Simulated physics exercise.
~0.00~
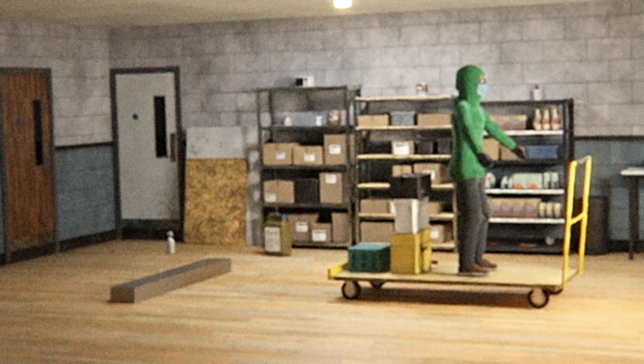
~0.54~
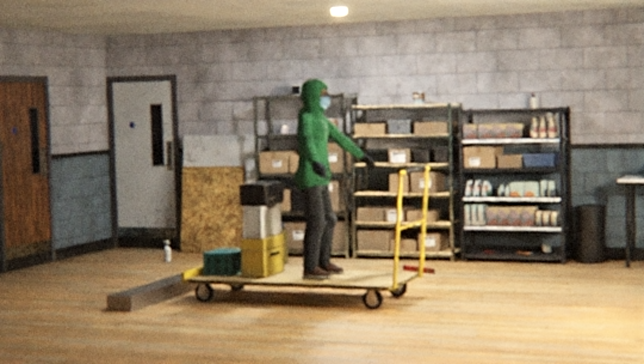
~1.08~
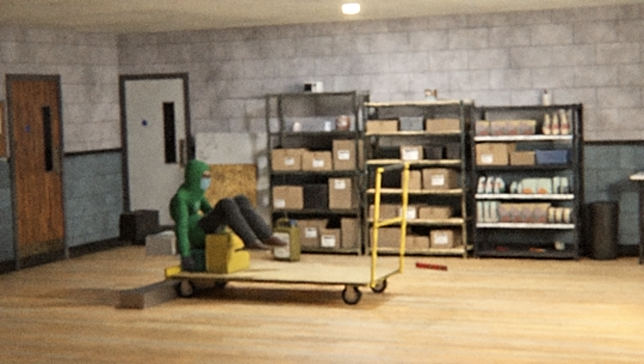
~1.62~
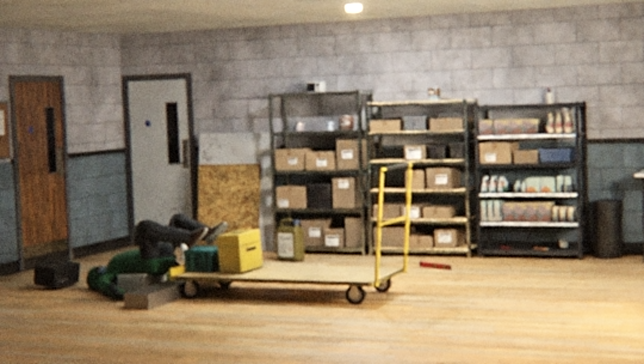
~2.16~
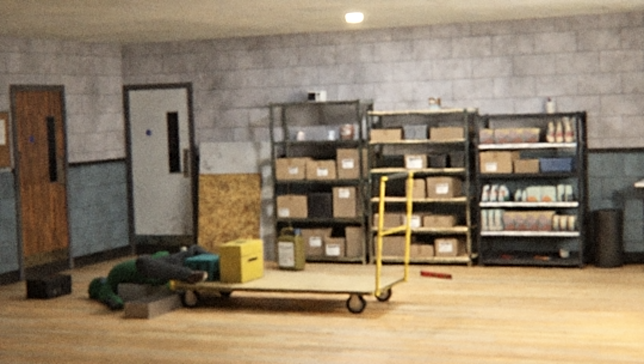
In the video, a figure in a green hood and face mask rides a flat yellow trolley leftward until it meets a low kerb, then topples backward over the front edge with a black box and white container, while the yellow box and teal crate stay aboard.
